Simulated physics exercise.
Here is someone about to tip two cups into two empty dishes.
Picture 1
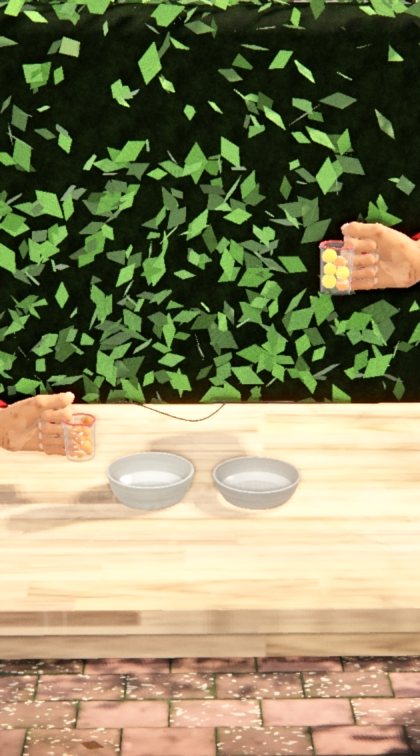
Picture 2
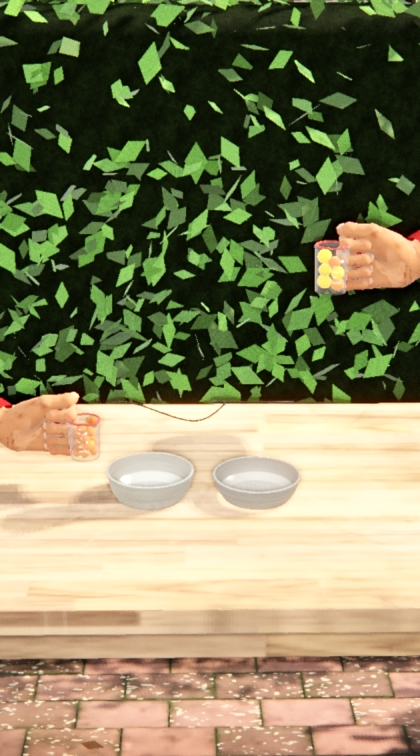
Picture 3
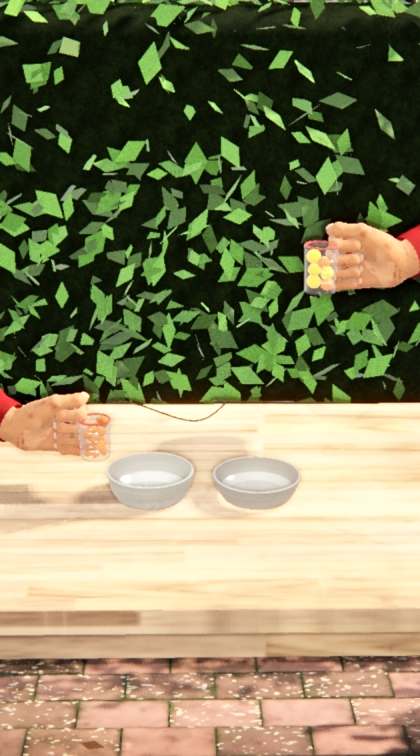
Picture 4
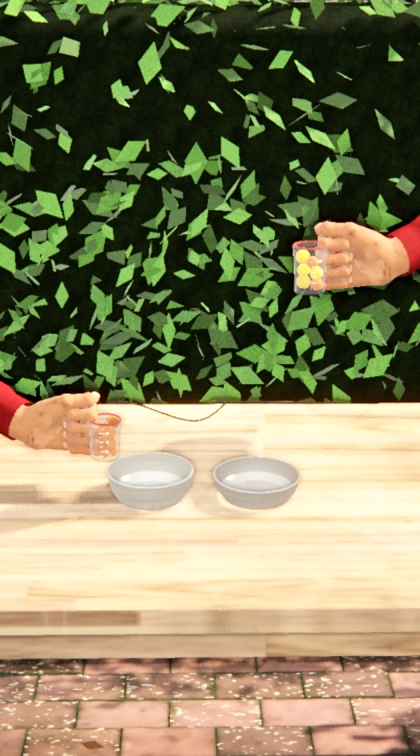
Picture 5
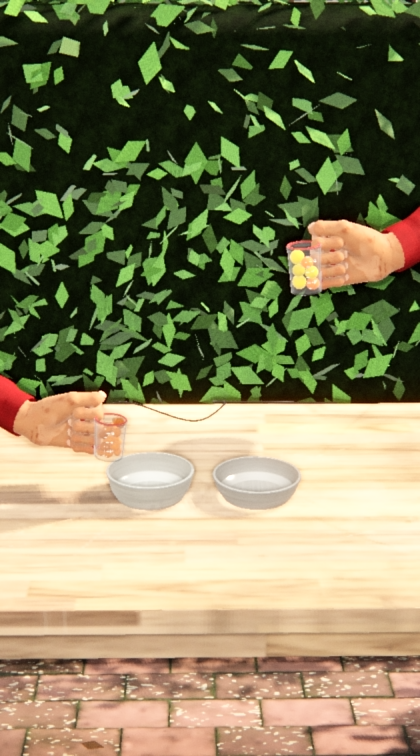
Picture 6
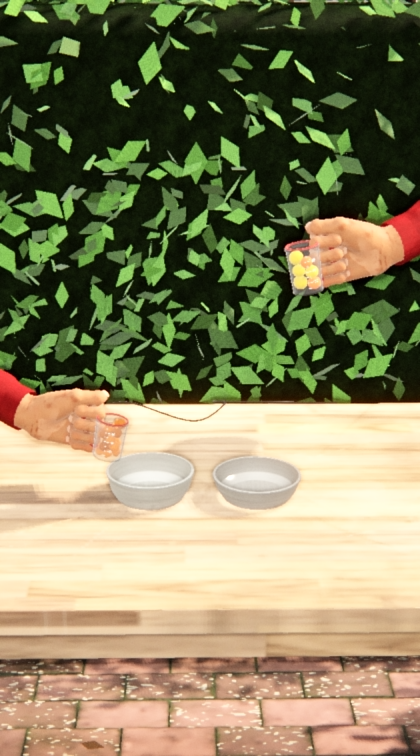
Two hands in red sleeves hold small clear cups, the left one with orange-brown pieces low over a pale wooden table, the right one with yellow balls much higher. A fixed, slightly raised front view shows two empty grey dishes side by side, a dark leafy hedge behind and reddish paving below. Both hands slide the cups slowly inward, then nearly pause as the cups tilt slightly.
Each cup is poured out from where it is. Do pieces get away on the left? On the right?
The left dish keeps them all; the right one loses some pieces.
Then, 0.38 s past the last view, left, all still in the cup; right, all still in the cup.
Then, 0.86 s past the last view, left, all still in the cup; right, all still in the cup.
Then, 1.37 s past the last view, left, about two thirds still in the cup, about a quarter in the dish, a small part in the air; right, about two thirds still in the cup, about a quarter in the air.
Finally, left, all in the dish, none outside the dish; right, about half in the dish, about half outside the dish.
